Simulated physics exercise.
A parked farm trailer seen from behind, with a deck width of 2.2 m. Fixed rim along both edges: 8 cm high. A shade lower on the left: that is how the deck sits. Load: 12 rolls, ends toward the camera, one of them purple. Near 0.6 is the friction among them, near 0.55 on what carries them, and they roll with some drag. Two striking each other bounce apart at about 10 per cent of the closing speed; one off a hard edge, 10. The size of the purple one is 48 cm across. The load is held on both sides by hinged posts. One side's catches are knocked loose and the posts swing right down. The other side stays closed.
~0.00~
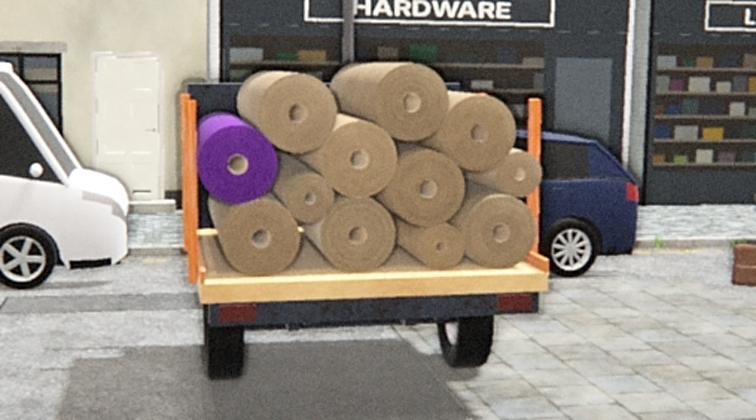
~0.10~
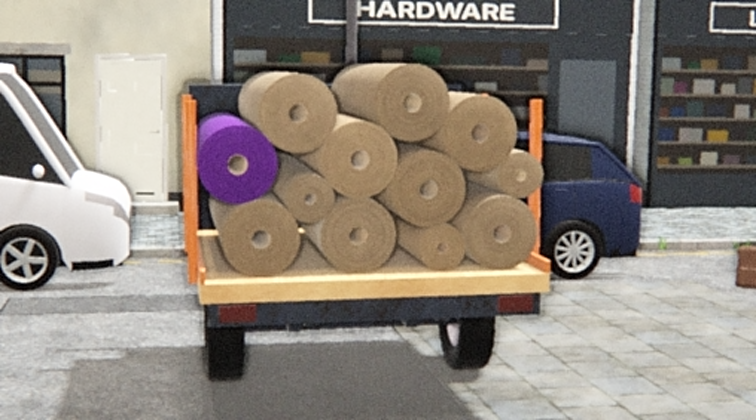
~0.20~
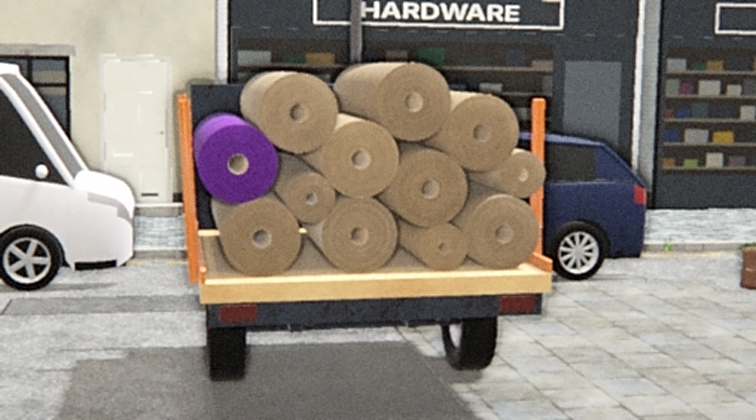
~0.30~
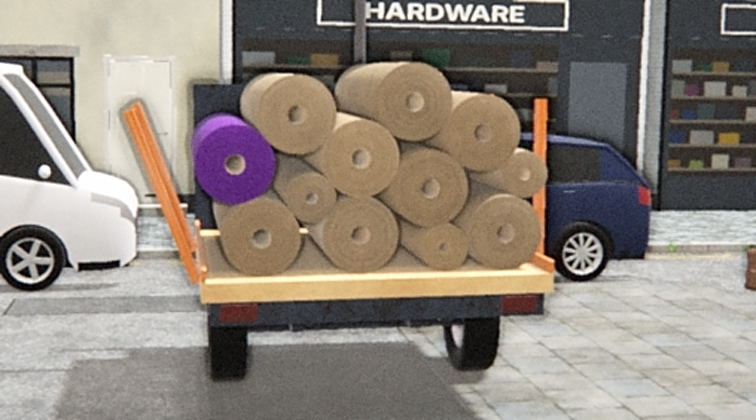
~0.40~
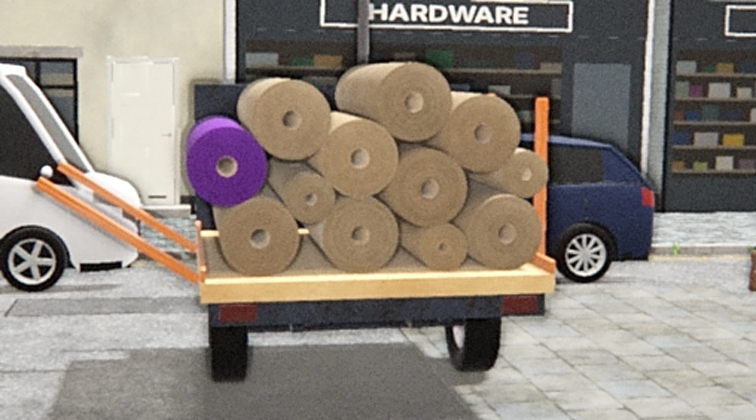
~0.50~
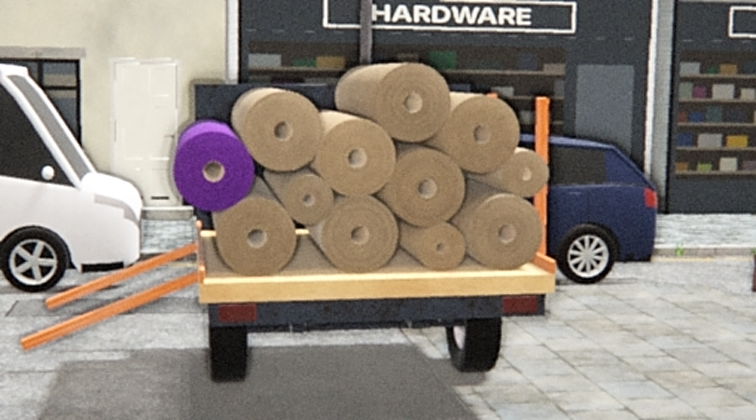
In the video, a parked trailer seen from behind carries stacked brown rolls and one purple roll between upright orange posts; the left posts swing outward and down, and the purple roll and some neighbouring rolls shift slightly left.
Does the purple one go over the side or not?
It drops off.
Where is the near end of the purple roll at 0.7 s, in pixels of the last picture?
I'd point to somewhere near (179, 202).
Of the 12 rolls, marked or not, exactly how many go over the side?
Total: 2.
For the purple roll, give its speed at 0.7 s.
Roughly 2.0 m/s.
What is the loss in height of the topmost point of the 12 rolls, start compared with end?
Roughly 10 cm.
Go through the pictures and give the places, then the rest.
Purple (238, 164); sides still shut; the deck is a shade lower on the left; 4 of the 12 make up the bottom layer, in the first frame.
Purple (238, 164); both sides upright, in the second frame.
Purple (238, 164); both sides upright, in the third frame.
Purple (235, 164); left posts out by 20°, tip at (130, 117), in the fourth frame.
Purple (227, 166); left posts out by 55°, tip at (44, 185), in the fifth frame.
Purple (214, 171); left posts out by 110°, tip at (29, 343), in the sixth frame.
Then, 0.7 s in, purple is dropping off the left side; 1 gone from the deck.
Then, 0.8 s in, purple is dropping off the left side; 1 gone from the deck.
Then, 1.0 s in, purple is dropping off the left side; 2 gone from the deck.
In the end (2.6 s), purple is on the ground to the left; 2 gone from the deck.
